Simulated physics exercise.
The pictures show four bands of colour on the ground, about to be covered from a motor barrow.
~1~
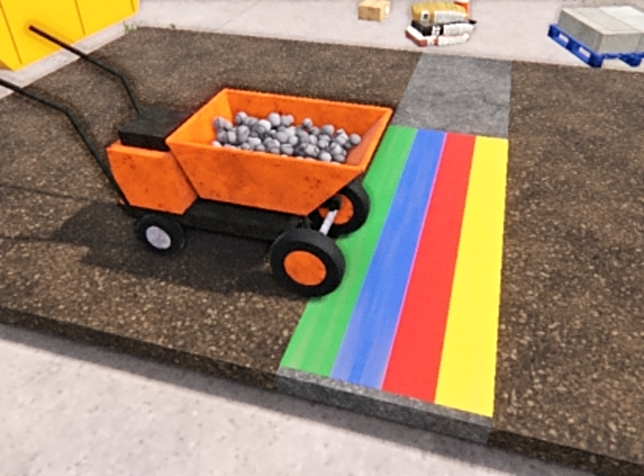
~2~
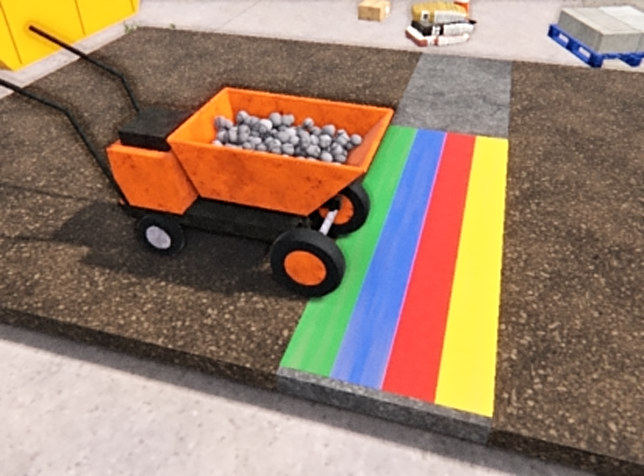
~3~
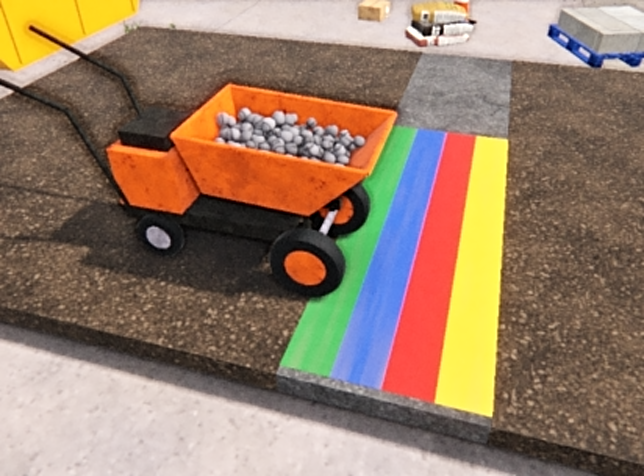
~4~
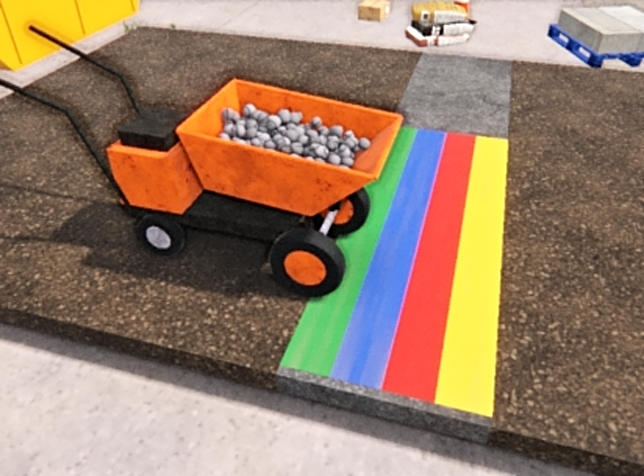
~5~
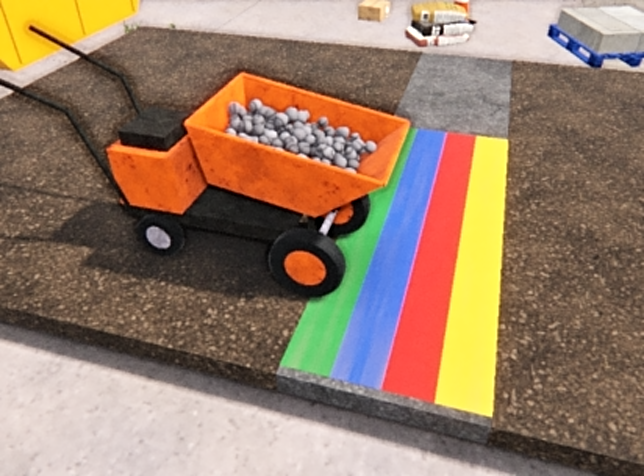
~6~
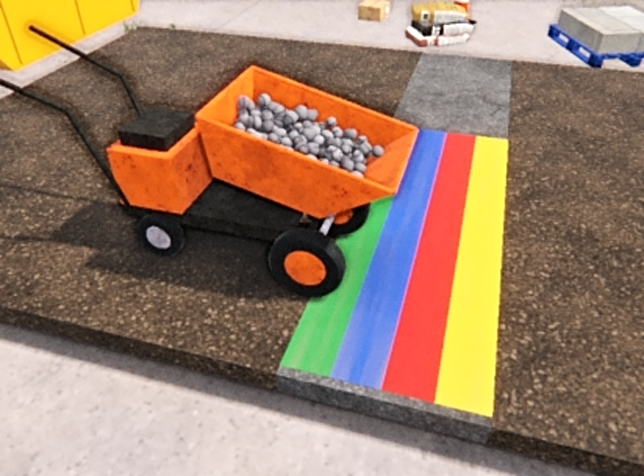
The footage shows an orange motor barrow loaded with round grey cobbles standing beside green, blue, red and yellow strips on the ground; its skip, level at first, gradually tilts forward to the right while the wheels stay in place.
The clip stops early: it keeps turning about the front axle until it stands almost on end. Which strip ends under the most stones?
The yellow one gets the largest share.
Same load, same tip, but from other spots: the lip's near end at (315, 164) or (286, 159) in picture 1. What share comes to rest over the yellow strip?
First some 30, then 20 per cent.
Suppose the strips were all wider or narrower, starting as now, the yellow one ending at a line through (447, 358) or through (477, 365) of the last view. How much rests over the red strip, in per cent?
About 0 and 0 per cent.
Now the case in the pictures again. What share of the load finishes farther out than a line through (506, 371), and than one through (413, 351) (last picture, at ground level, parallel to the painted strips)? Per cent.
In turn 40 and 80 in a hundred.
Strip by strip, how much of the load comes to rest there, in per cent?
In per cent, green strip 0, blue strip 0, red strip 5 and yellow strip 35.
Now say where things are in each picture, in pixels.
In the first frame, lip of the skip at (361, 170), level; top of the load at (270, 144), round cobbles; green strip at (323, 326); blue strip at (369, 336); red strip at (418, 346); yellow strip at (469, 358).
In the second frame, lip of the skip at (362, 171), level; top of the load at (271, 144).
In the third frame, lip of the skip at (367, 174), tipped barely; top of the load at (274, 143).
In the fourth frame, lip of the skip at (374, 178), tipped a little; top of the load at (263, 140).
In the fifth frame, lip of the skip at (383, 185), tipped a little; top of the load at (265, 134).
In the sixth frame, lip of the skip at (393, 193), tipped clearly; top of the load at (274, 131); green strip at (323, 326); blue strip at (369, 336); red strip at (418, 346); yellow strip at (469, 358).
Soon, skip tipped steeply; all in the skip.
A while on, skip tipped right over; about two thirds in the skip; a small part over the red strip; about a quarter over the yellow strip; a stray few off the paint.
Towards the end, skip tipped right over; about a quarter in the skip; a small part over the red strip; about a third over the yellow strip; about a third off the paint.
Finally, skip tipped right over; about a quarter in the skip; none over the green strip; none over the blue strip; a small part over the red strip; about a third over the yellow strip; about a third off the paint.
